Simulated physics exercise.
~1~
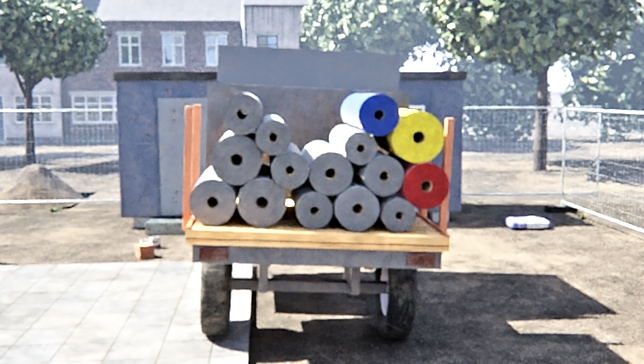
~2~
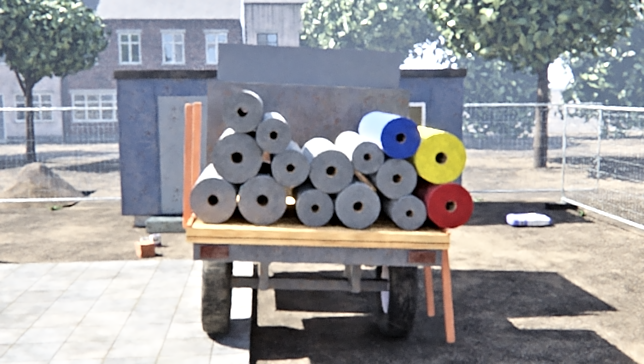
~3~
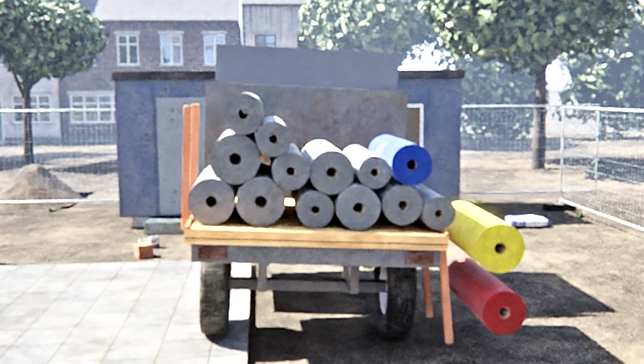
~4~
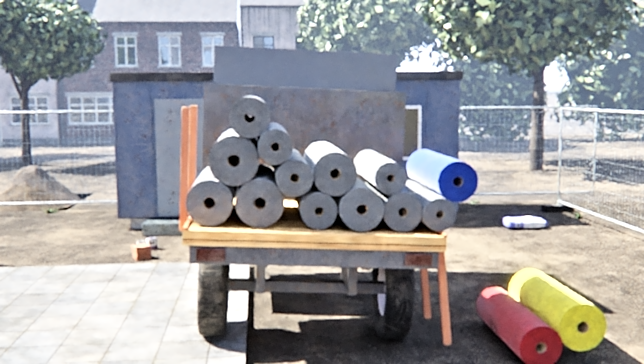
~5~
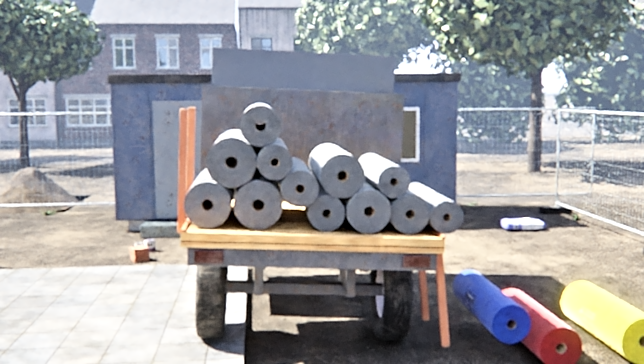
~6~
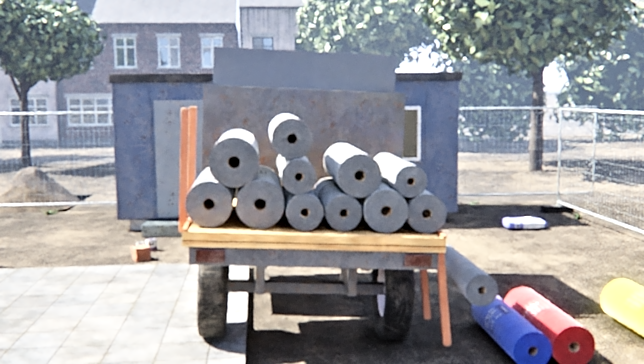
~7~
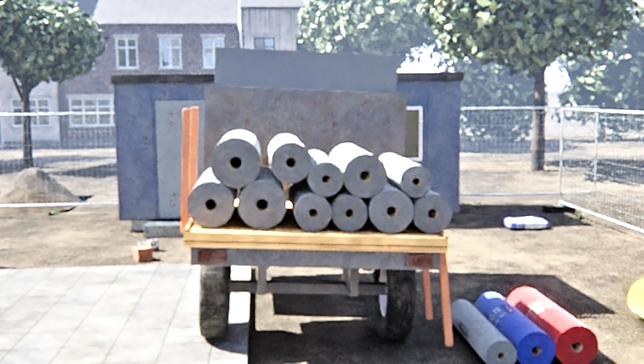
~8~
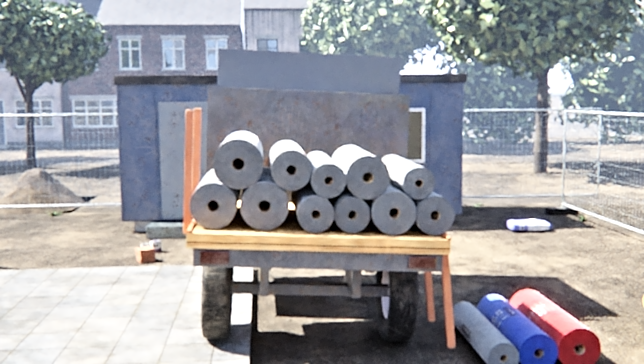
Flatbed trailer dropping its right-hand posts, spilling yellow, red, blue and one grey roll onto the ground as the others stay aboard.
